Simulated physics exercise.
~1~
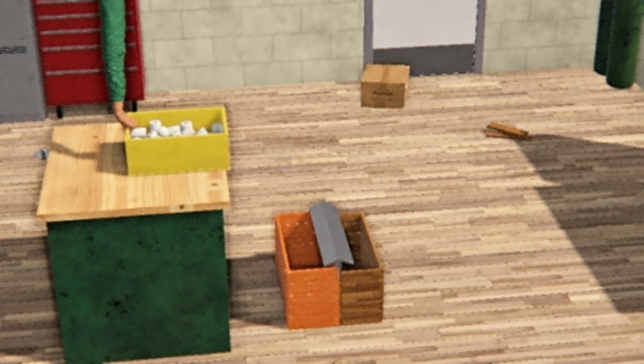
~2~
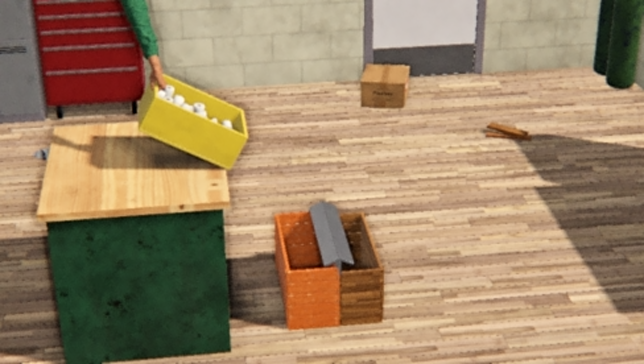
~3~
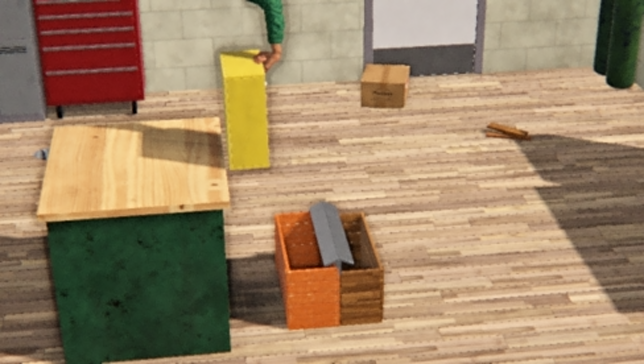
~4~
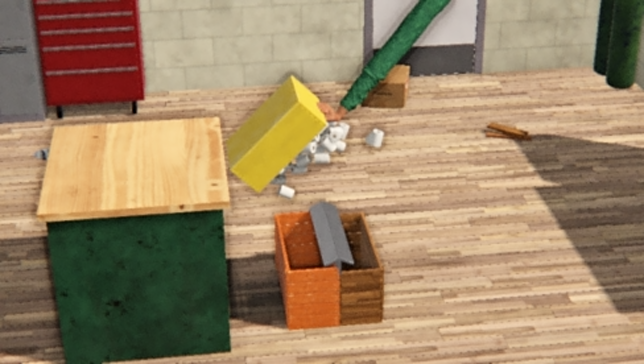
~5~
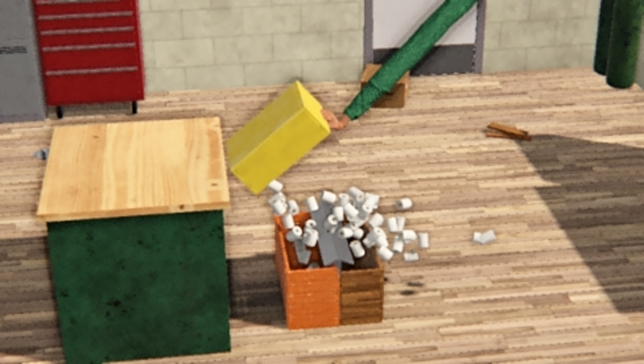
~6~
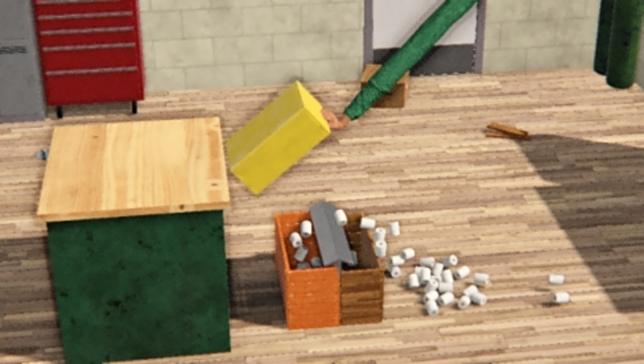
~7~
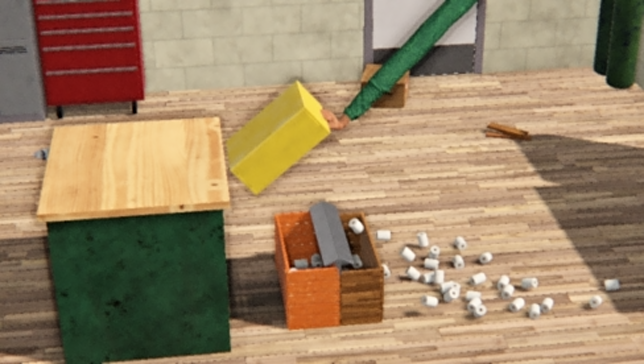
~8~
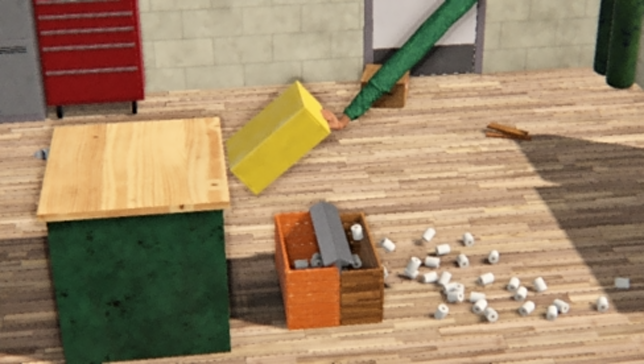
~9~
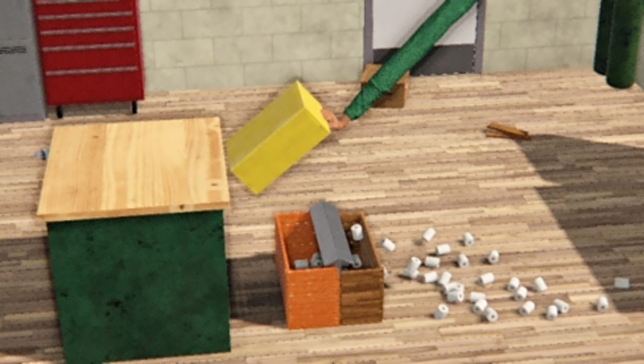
A yellow crate full of small white rolls sits on a wooden-topped green bench in a workshop, seen from above and to one side, with a red tool cabinet behind. To the right stand an orange bin and a brown wooden tote, joined beneath a grey ridge. A green-sleeved arm tips the crate rightward over the bench edge until it hangs steeply upside down. The rolls tumble out in a cluster, striking the containers and ridge. Some settle inside both, while many bounce and roll rightward, coming to rest scattered across the floor beyond the tote.
